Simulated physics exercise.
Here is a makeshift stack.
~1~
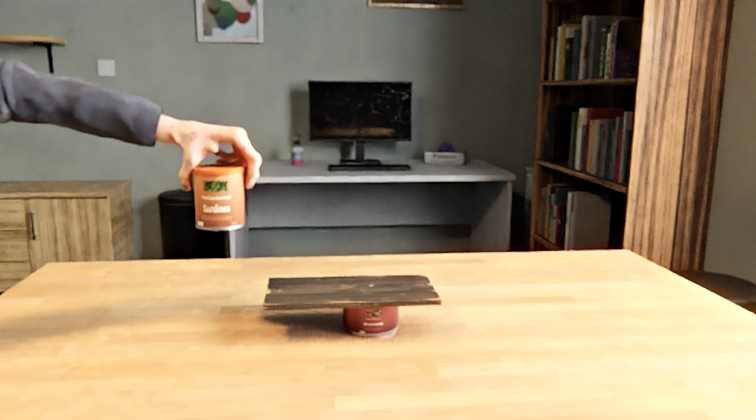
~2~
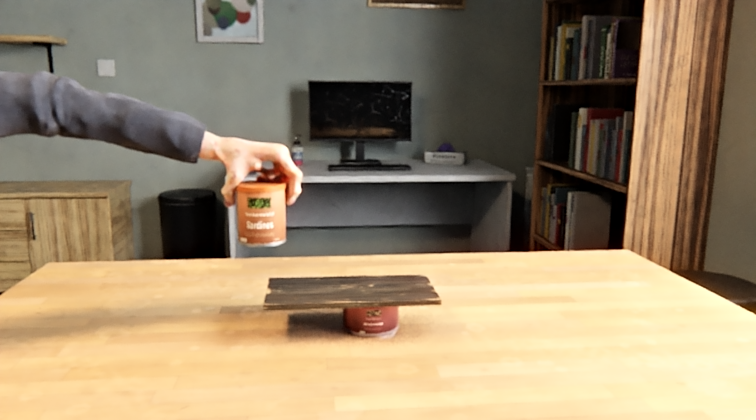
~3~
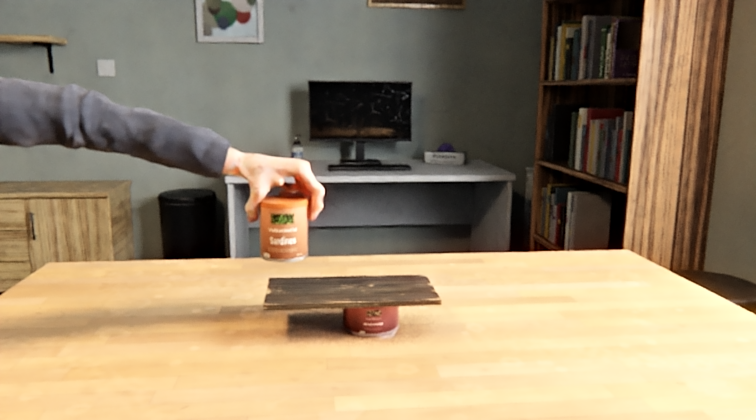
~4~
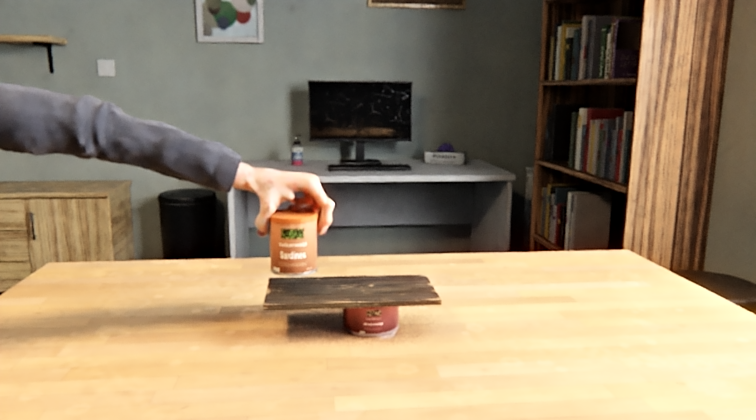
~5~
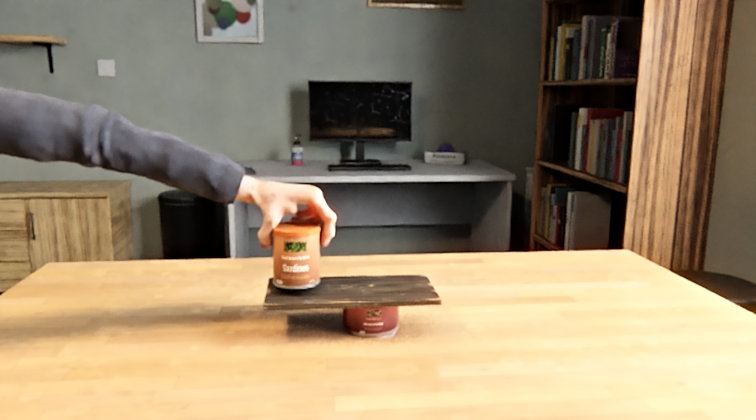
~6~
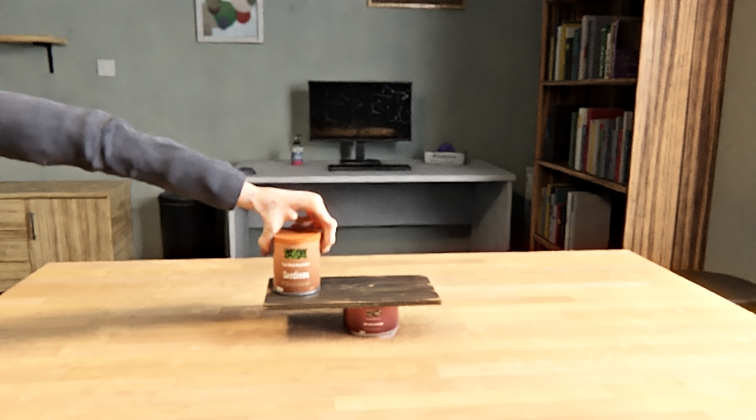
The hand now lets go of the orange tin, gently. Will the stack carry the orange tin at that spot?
In the end the stack gives way.
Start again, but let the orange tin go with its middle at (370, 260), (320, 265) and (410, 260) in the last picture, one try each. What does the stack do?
First try: It stays up; second try: It gives way; third try: It stays up.
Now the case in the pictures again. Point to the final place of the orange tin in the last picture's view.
At about (239, 311).
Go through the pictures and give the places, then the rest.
On its way; orange tin (219, 197); black board (351, 291), in the first frame.
On its way; orange tin (261, 213); black board (351, 291), in the second frame.
On its way; orange tin (284, 228); black board (351, 291), in the third frame.
On its way; orange tin (294, 242); black board (351, 291), in the fourth frame.
On its way; orange tin (296, 254); black board (351, 291), in the fifth frame.
Set down, still held; orange tin (296, 261); black board (351, 291), in the sixth frame.
Then, 0.30 s past the last view, orange tin now fallen; black board rocked 29° from its first pose.
Then, 0.50 s past the last view, black board rocked 24° from its first pose.
Then, 0.90 s past the last view, nothing new.
Finally, fallen, orange tin; the other 2 still in place. Final places as the last picture's camera would see them, orange tin near (240, 311). The stack loses its balance.
